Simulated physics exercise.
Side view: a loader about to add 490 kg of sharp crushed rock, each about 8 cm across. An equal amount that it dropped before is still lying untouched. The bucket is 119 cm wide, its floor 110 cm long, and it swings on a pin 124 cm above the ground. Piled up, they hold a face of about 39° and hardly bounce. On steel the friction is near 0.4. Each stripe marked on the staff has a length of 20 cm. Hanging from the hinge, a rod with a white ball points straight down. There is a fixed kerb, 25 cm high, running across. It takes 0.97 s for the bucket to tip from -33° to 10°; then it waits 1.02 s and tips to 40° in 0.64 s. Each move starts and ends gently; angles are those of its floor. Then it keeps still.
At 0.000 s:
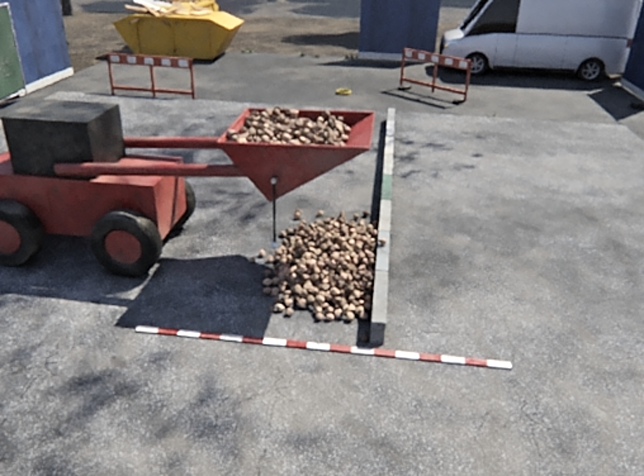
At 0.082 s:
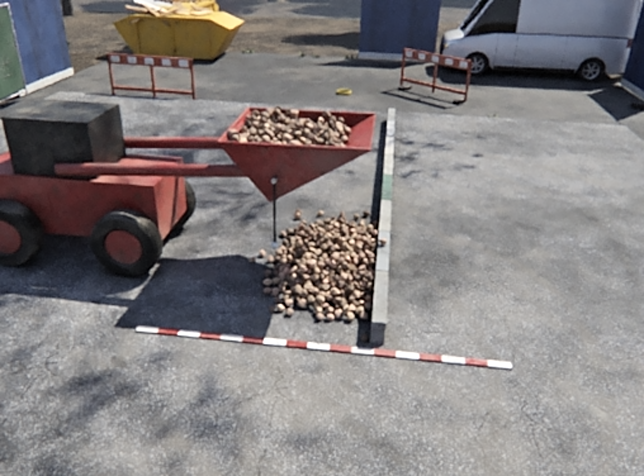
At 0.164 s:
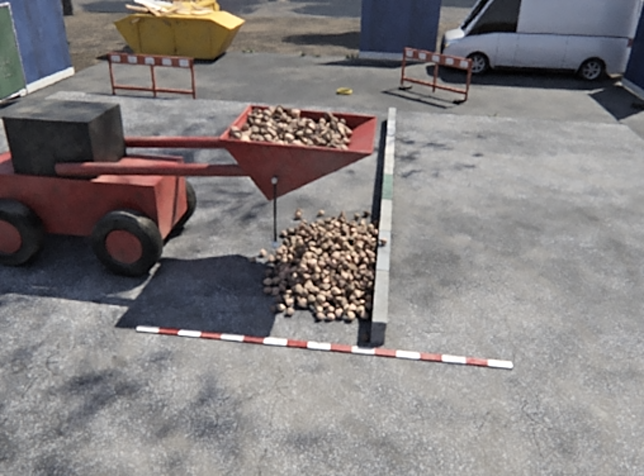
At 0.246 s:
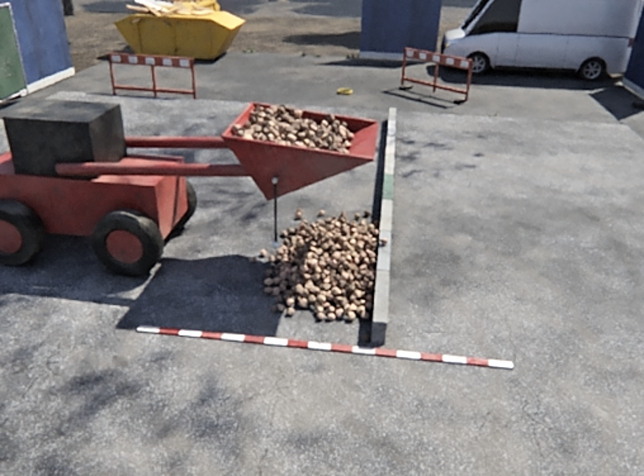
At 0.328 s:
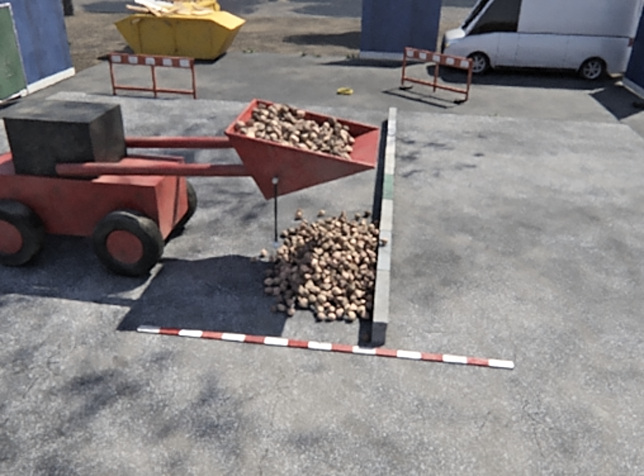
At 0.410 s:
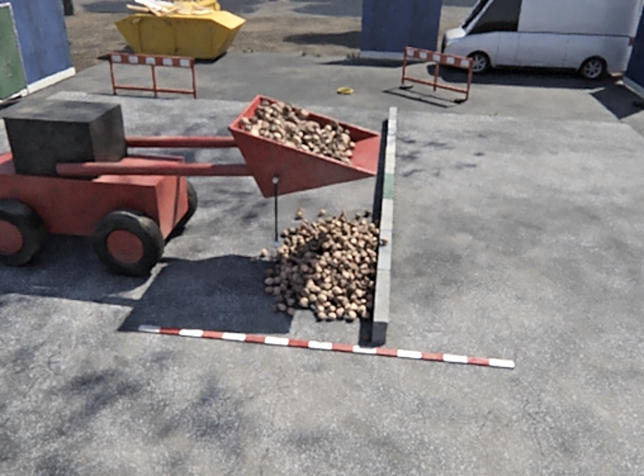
A red loader stood still beside a low kerb while its raised bucket, heaped with brown stones, slowly tilted its front edge downward above an earlier pile that lay on the grey ground.
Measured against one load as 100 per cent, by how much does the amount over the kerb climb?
The amount climbs by some 23 per cent of a load.
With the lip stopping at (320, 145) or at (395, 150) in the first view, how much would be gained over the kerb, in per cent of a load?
Case one about 0 %, case two about 60 %.
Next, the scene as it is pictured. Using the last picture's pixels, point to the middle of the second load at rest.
They settle centred around (367, 249).
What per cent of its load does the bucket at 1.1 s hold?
Near 100 per cent of the load is held.
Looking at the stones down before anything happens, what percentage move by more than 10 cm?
I'd say roughly 0 per cent of them.
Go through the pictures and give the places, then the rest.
In the first frame, lip at (369, 149), floor tilted -33°, highest stones at (279, 114). The earlier load is highest near (328, 238), 31 cm above ground level, 100 % on this side of the kerb.
In the second frame, lip at (370, 150), floor tilted -32°, highest stones at (279, 114); the stones move at 0.1 m/s on average.
In the third frame, lip at (371, 154), floor tilted -30°, highest stones at (272, 112); the stones move at 0.2 m/s on average.
In the fourth frame, the bucket is at -26°, its lip at (373, 160); the top of the load is at (271, 111); the stones move at 0.2 m/s on average.
In the fifth frame, lip at (375, 167), floor tilted -22°, highest stones at (270, 110); the stones move at 0.3 m/s on average.
In the sixth frame, the bucket is at -16°, its lip at (376, 175); the top of the load is at (272, 108); the stones move at 0.3 m/s on average.
After 0.7 s the floor is at 3°; in per cent of one load, 100 in the bucket, 100 on this side of the kerb; the foremost stones are at (376, 261).
After 1.1 s the floor is at 10°; in per cent of one load, 100 in the bucket, 100 on this side of the kerb; the foremost stones are at (376, 261).
After 3.1 s the floor is at 40°; in per cent of one load, 36 in the bucket, 162 on this side of the kerb, 3 over the kerb; the foremost stones are at (412, 255).
After 5.9 s the floor is at 40°; in per cent of one load, 4 in the bucket, 173 on this side of the kerb, 23 over the kerb; the foremost stones are at (481, 294). Net gain over the kerb, 23.
